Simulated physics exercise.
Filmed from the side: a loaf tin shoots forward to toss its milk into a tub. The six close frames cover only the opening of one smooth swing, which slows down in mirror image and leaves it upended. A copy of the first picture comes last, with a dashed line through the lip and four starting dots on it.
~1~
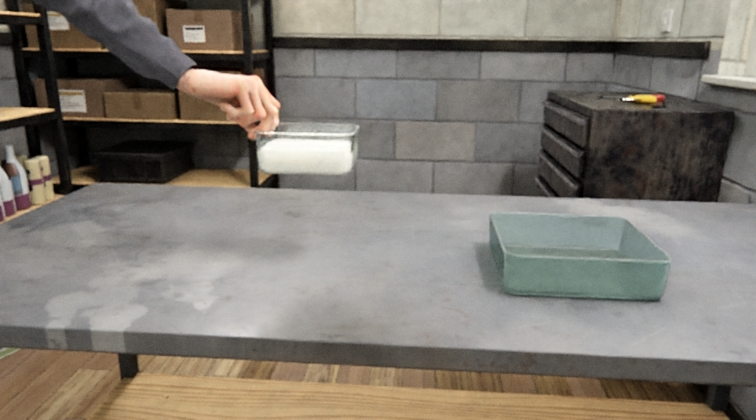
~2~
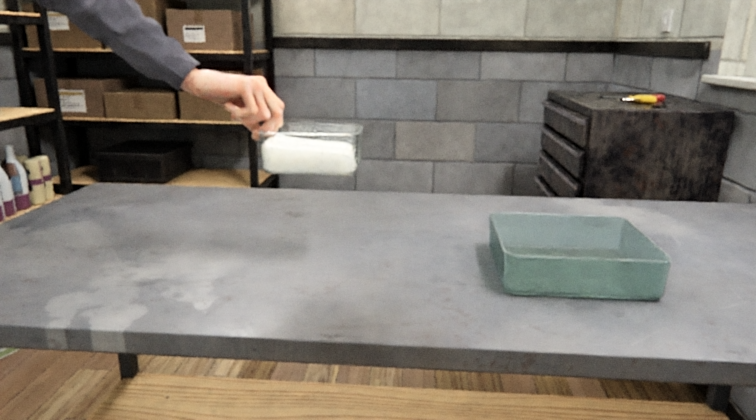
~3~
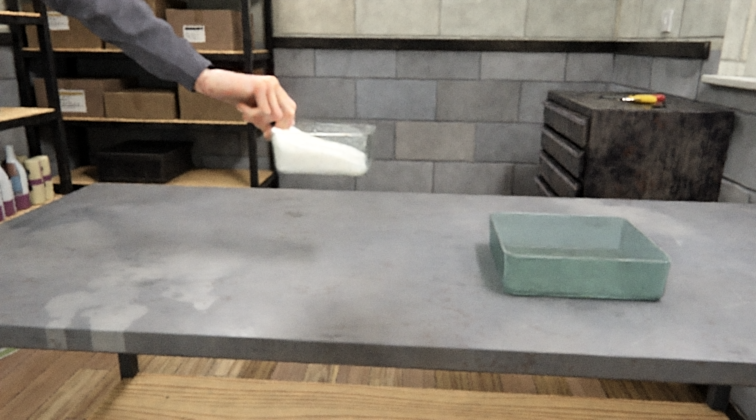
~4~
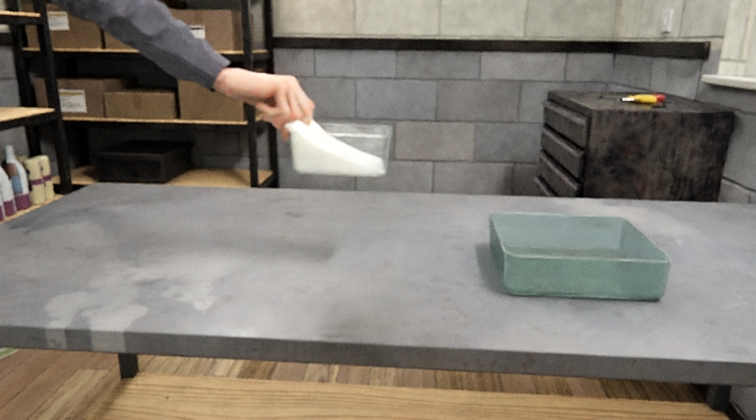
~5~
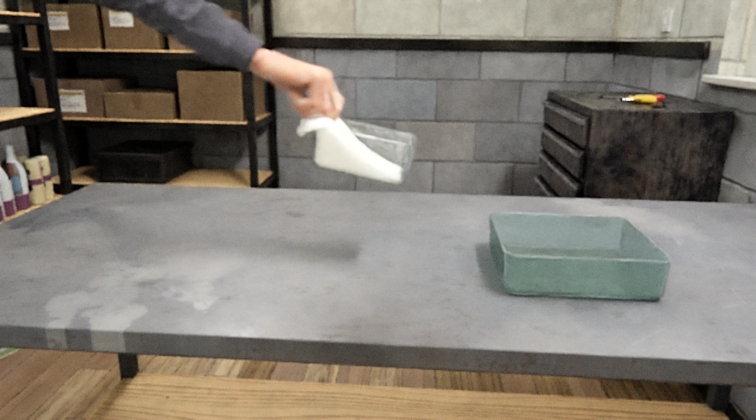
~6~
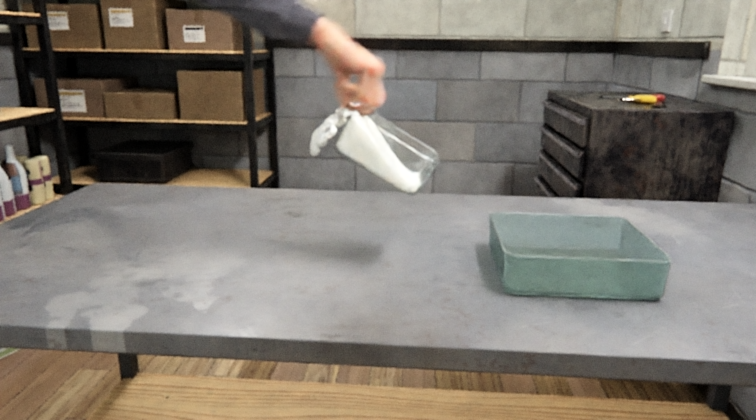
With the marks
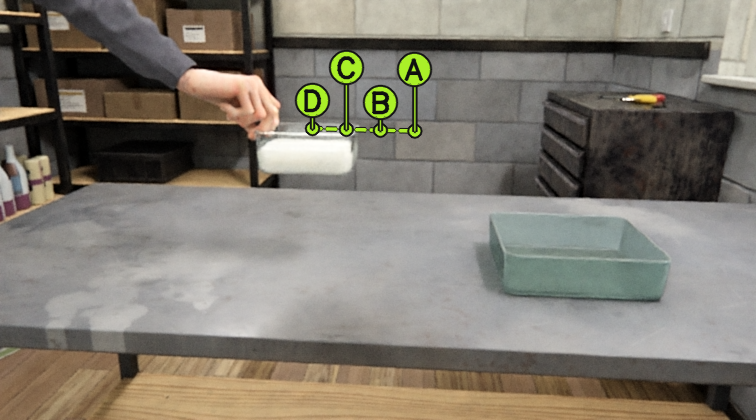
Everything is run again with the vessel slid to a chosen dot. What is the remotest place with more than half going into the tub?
Dot B just does it.
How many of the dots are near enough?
Two.
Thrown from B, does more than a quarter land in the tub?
Yes.
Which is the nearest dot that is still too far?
That is dot C.
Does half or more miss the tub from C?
Yes, it does.
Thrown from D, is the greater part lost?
Yes.
In lime, A at (414, 131); B at (380, 130); C at (346, 129); D at (312, 128).
With A, about 66 % lands in the tub, 12 % falls short and 22 % goes beside or beyond.
With B, about 64 % lands in the tub, 26 % falls short and 11 % goes beside or beyond.
With C, about 23 % lands in the tub, 70 % falls short and 7 % goes beside or beyond.
With D, about 5 % lands in the tub, 92 % falls short.
